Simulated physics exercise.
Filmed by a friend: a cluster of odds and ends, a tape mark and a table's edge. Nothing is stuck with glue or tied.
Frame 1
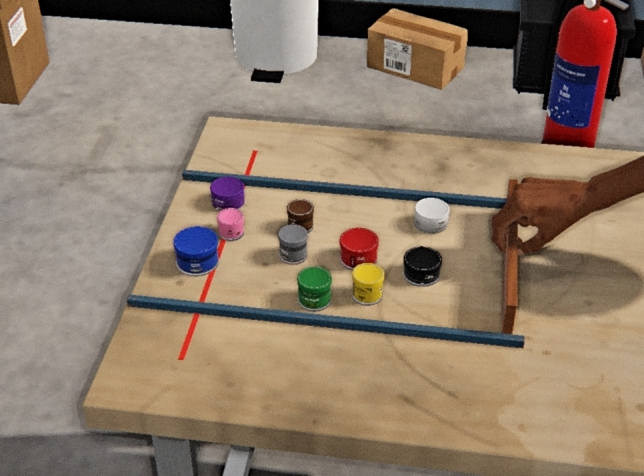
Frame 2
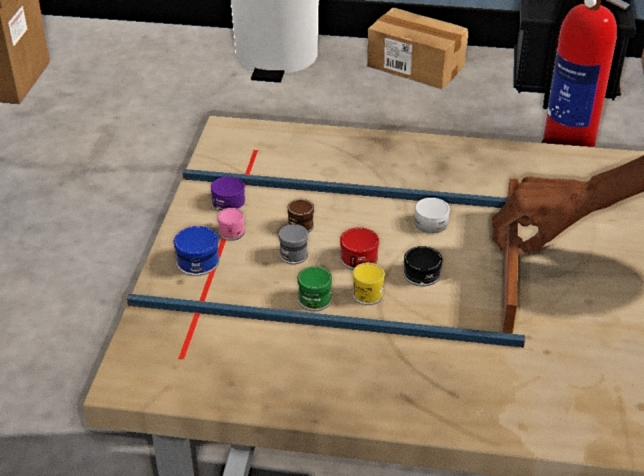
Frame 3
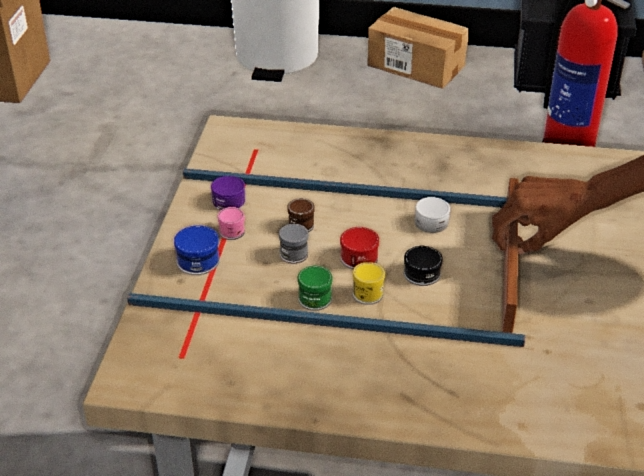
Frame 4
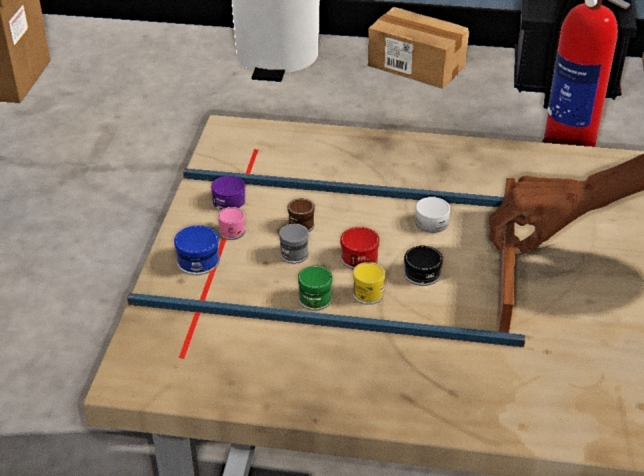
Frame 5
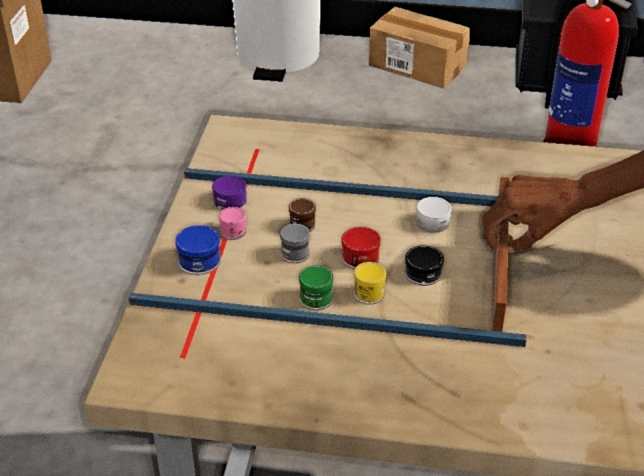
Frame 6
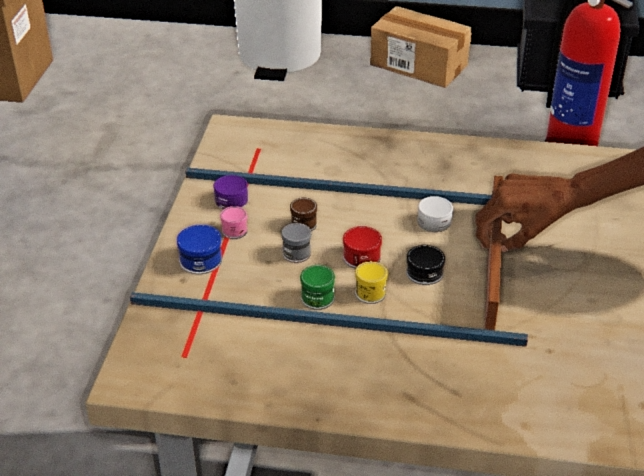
A hand on the right slid an upright wooden board slightly left between two blue strips on a table, while the colorful little pots scattered ahead of it, some near a red line, stayed put.
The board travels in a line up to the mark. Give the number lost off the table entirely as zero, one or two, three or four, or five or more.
Lost off the table: Zero.
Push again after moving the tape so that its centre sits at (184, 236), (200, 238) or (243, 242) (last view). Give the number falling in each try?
In that order 5, 4 and 0.
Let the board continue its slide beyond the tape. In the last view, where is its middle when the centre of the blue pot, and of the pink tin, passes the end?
I reckon its middle sits around (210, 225) and then around (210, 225).
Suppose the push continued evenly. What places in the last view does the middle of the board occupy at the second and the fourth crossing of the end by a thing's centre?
At (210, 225) for the second, at (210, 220) for the fourth.
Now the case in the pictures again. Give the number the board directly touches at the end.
That would be 5 of them.
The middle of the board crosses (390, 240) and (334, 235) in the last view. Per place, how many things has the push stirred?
4, then 7.
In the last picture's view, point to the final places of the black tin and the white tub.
Middles: Around (204, 242) and around (225, 191).
Soon after, none off yet; blue pot at rest near (200, 250); purple tub at rest near (231, 193); pink tin at rest near (234, 223).
In the end, the number that fall off is zero.
